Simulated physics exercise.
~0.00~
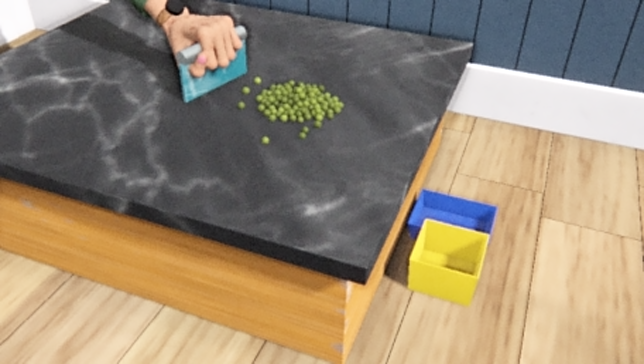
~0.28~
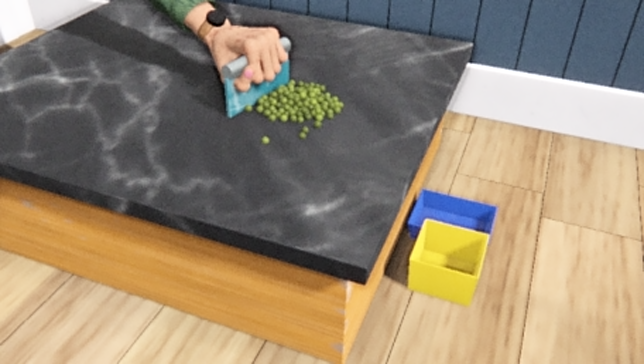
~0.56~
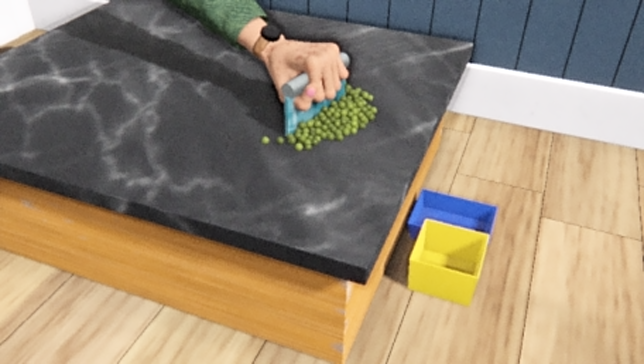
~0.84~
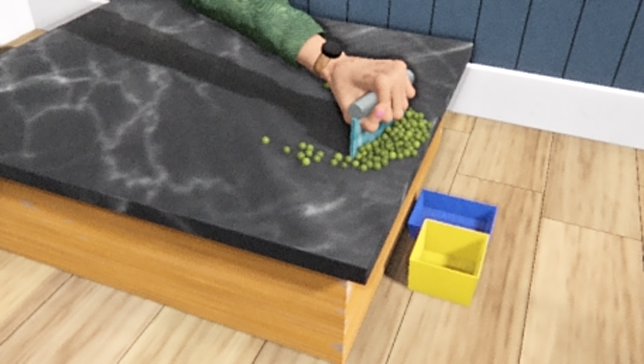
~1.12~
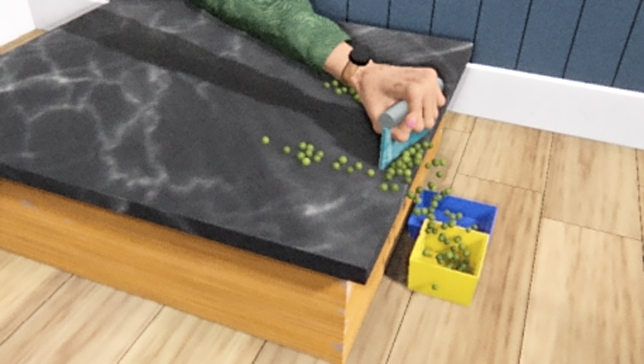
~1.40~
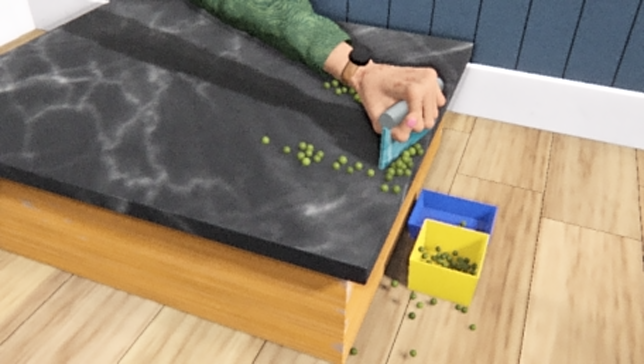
A hand with a scraper pushes small olives rightward over a dark tabletop's edge, many landing in a yellow tin, others remaining.
